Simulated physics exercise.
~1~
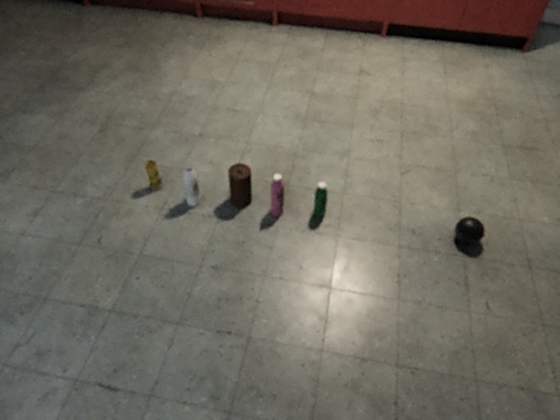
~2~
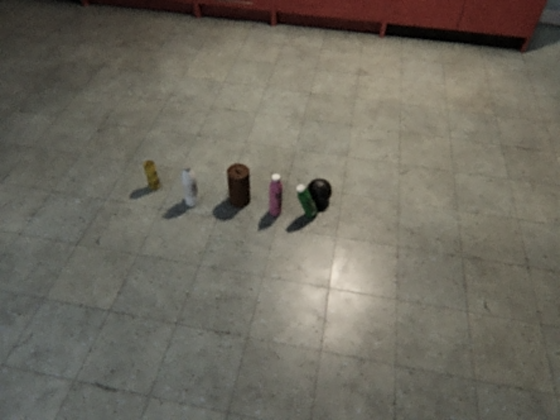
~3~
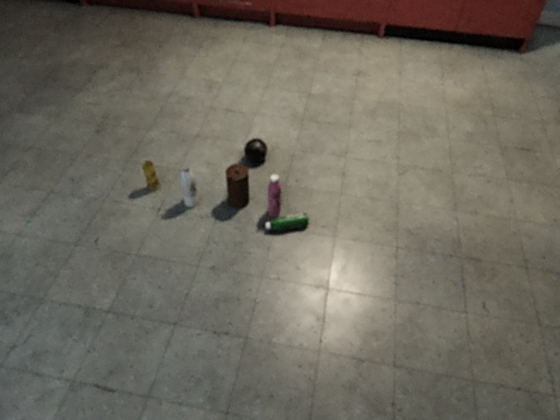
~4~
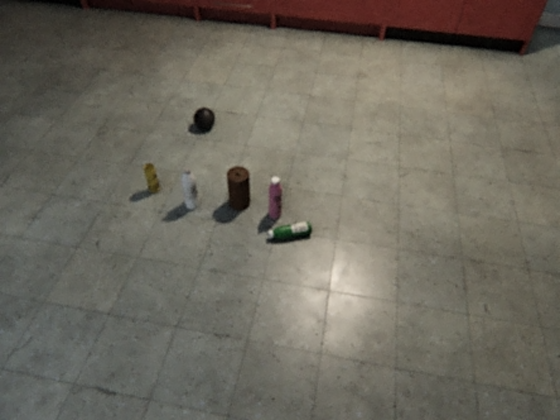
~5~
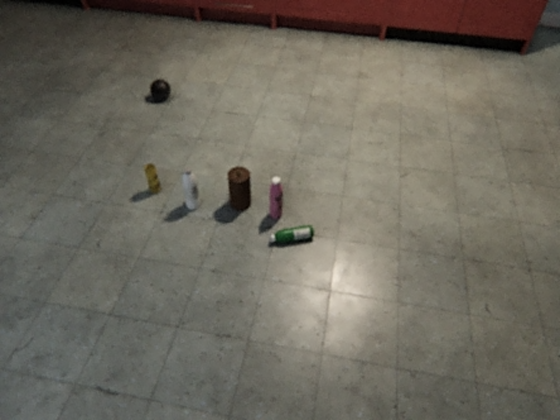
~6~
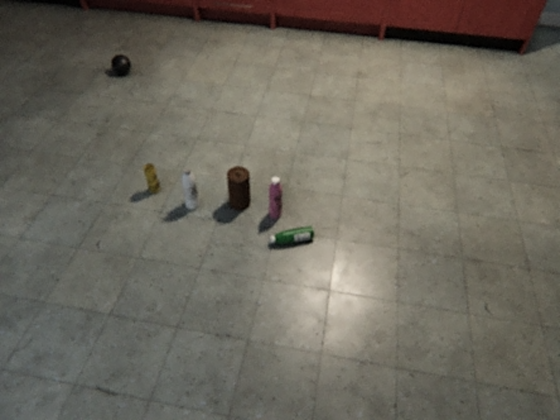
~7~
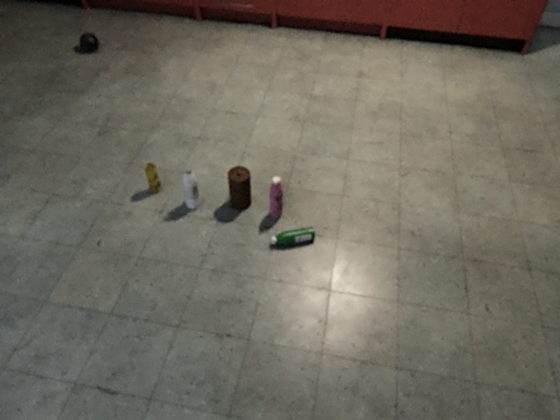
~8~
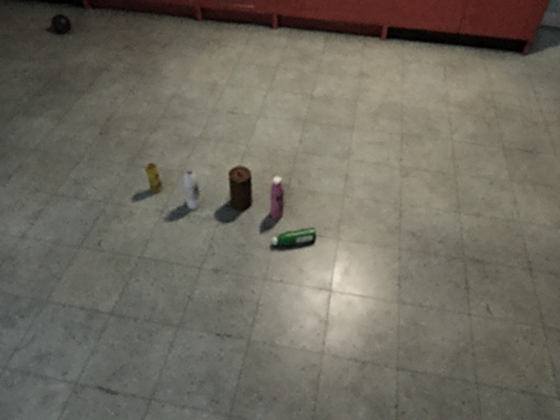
On a grey tiled floor in front of a red base along the far edge, a yellow can, a white bottle, a brown roll, a pink bottle and a green bottle stand in a loose row, with a black ball off to the right. The ball rolls left and reaches the green bottle, which tips over. Passing behind the others, the ball heads up and to the left while the green bottle settles on its side near the pink one. The ball keeps rolling toward the far left corner. By the end, only the green bottle lies flat, and the other four still stand.
